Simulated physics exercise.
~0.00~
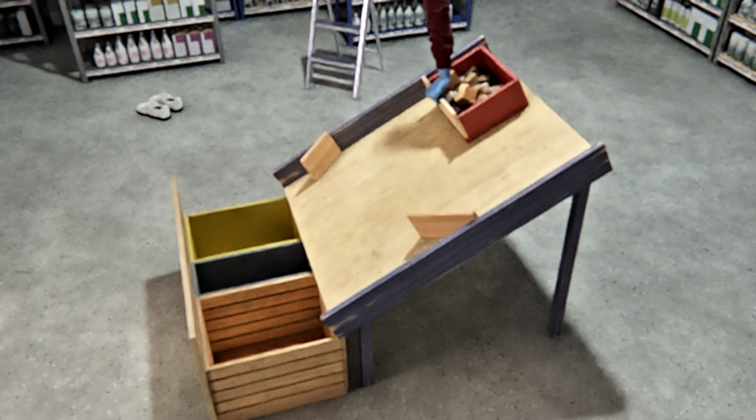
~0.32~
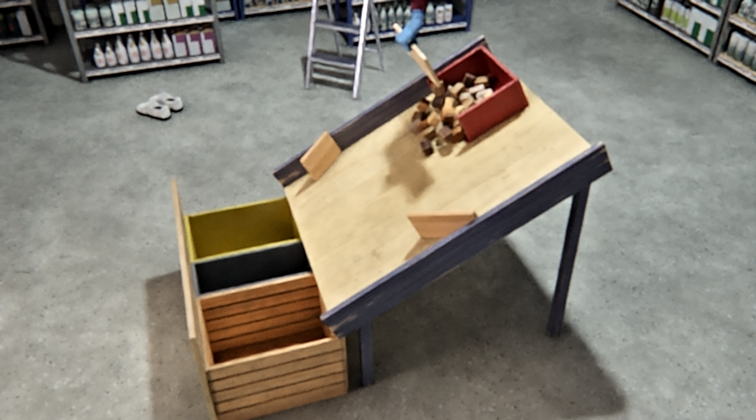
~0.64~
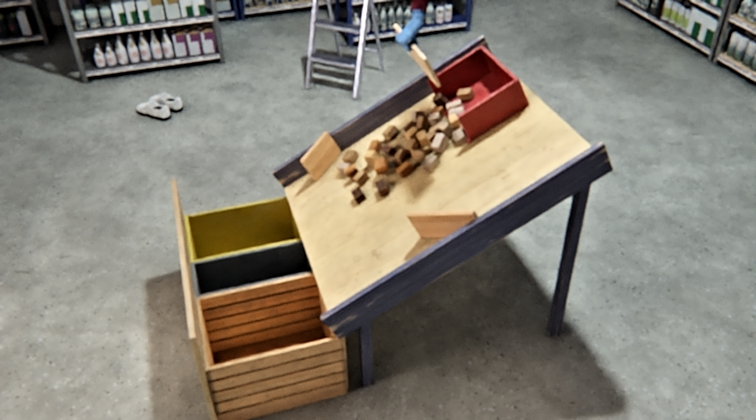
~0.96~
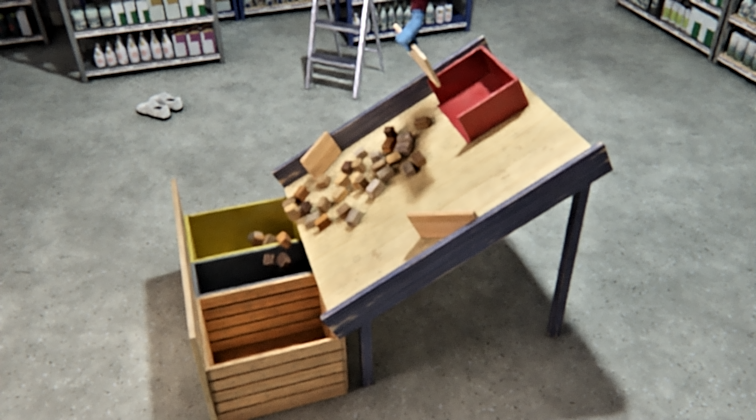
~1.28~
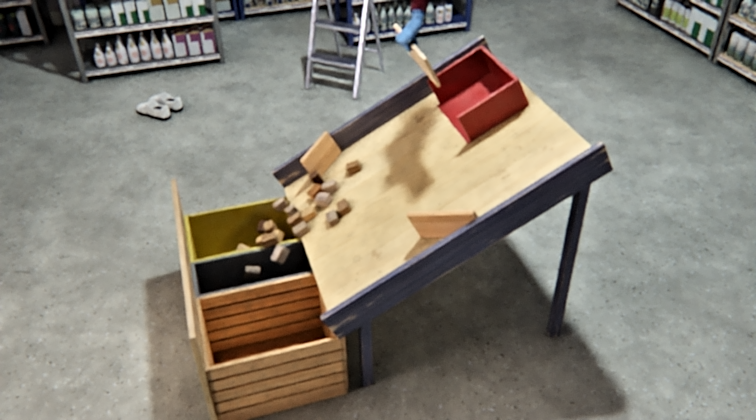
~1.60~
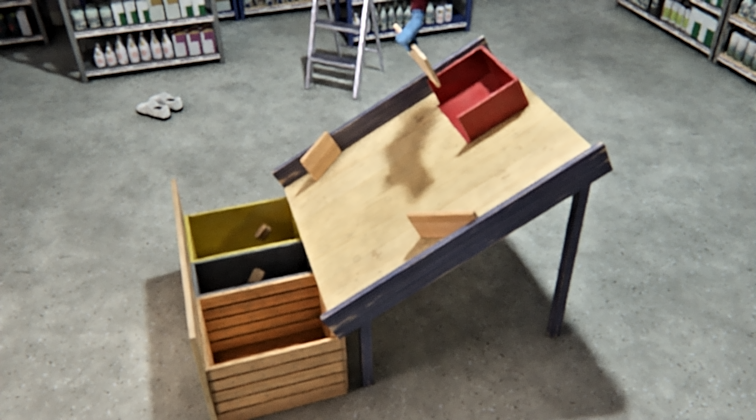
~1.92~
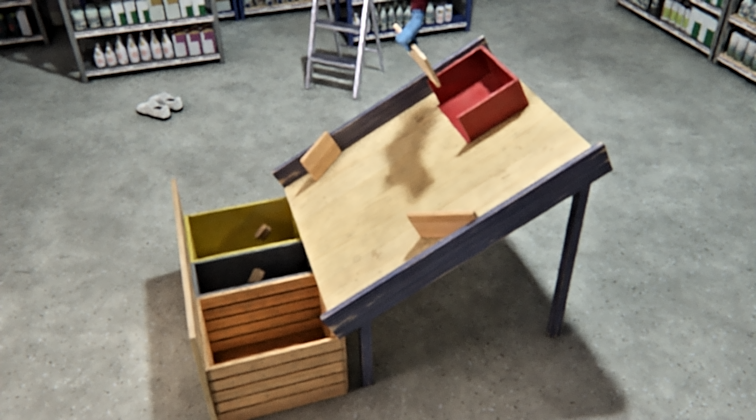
In this clip, a red and blue arm pulls a wooden gate away from a red pen on a sloping table, and loose wooden blocks tumble down leftward past an angled board into the yellow and grey totes, leaving the slope bare and the nearest wooden tub empty.
